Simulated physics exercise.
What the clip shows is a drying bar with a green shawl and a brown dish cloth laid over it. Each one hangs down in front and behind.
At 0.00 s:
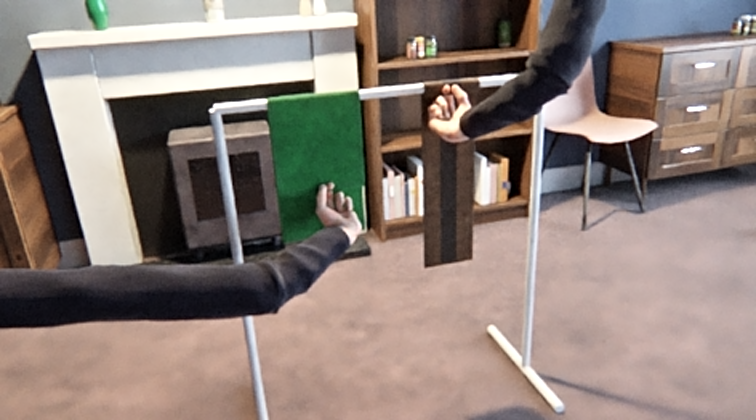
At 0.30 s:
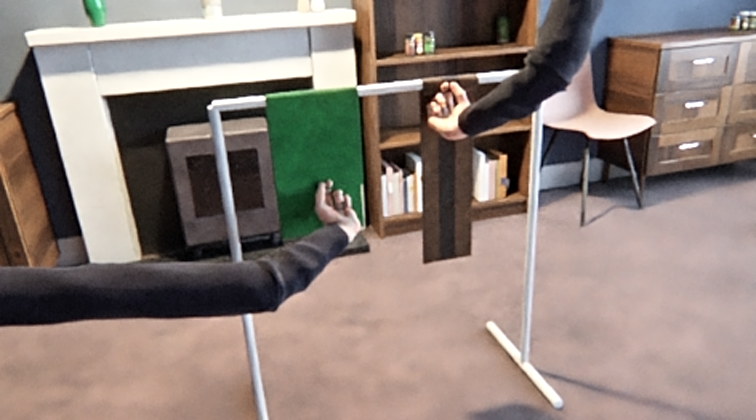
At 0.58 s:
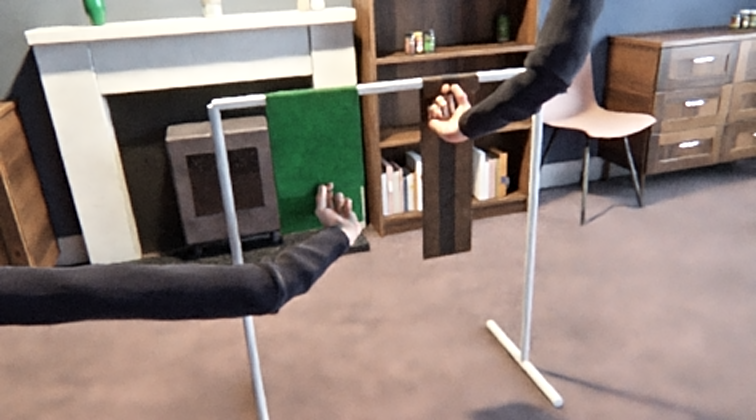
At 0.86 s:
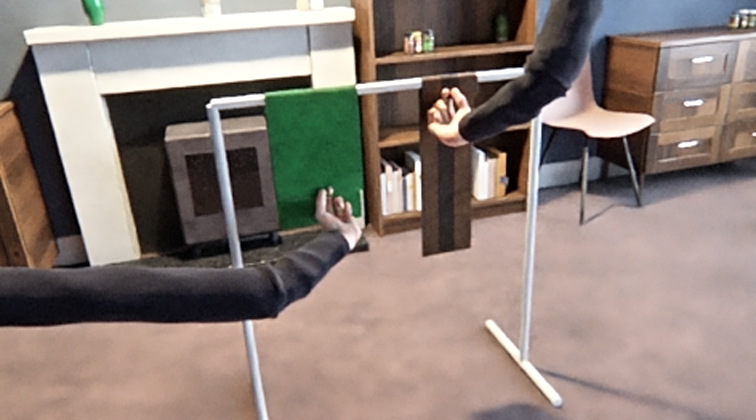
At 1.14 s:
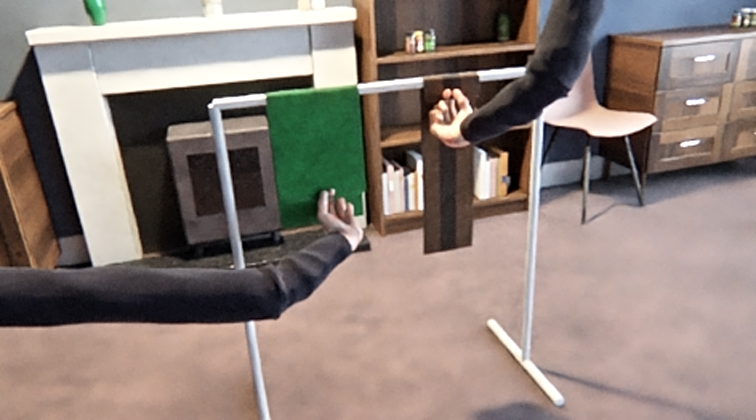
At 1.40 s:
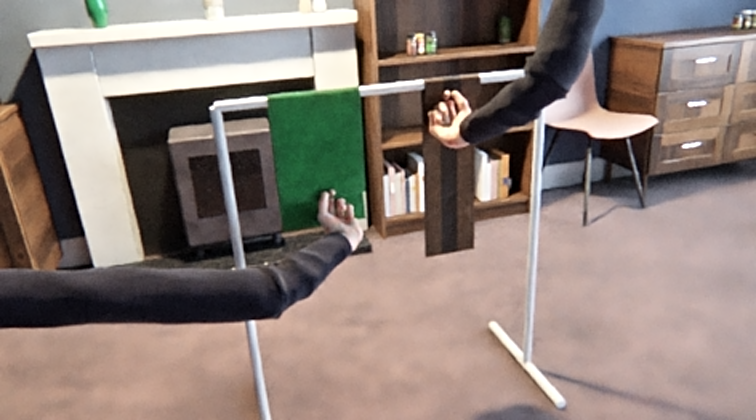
Green cloth and narrower brown cloth hanging over a white rail, barely shifting, with two dark-sleeved arms held nearly still in front.
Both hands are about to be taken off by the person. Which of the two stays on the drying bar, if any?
The green shawl hangs there; the brown dish cloth is pulled off by its long side.
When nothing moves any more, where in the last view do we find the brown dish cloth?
Roughly at (451, 383).
Around 1.70 s, shawl at rest on the rail; dish cloth clear of the rail and dropping near (449, 209).
Around 1.94 s, shawl at rest on the rail; dish cloth clear of the rail and dropping near (451, 363).
Around 2.20 s, shawl at rest on the rail; dish cloth in a heap on the floor near (451, 383).
Finally, shawl at rest on the rail; dish cloth in a heap on the floor near (451, 383). The green shawl keeps its place and the brown dish cloth slides off.
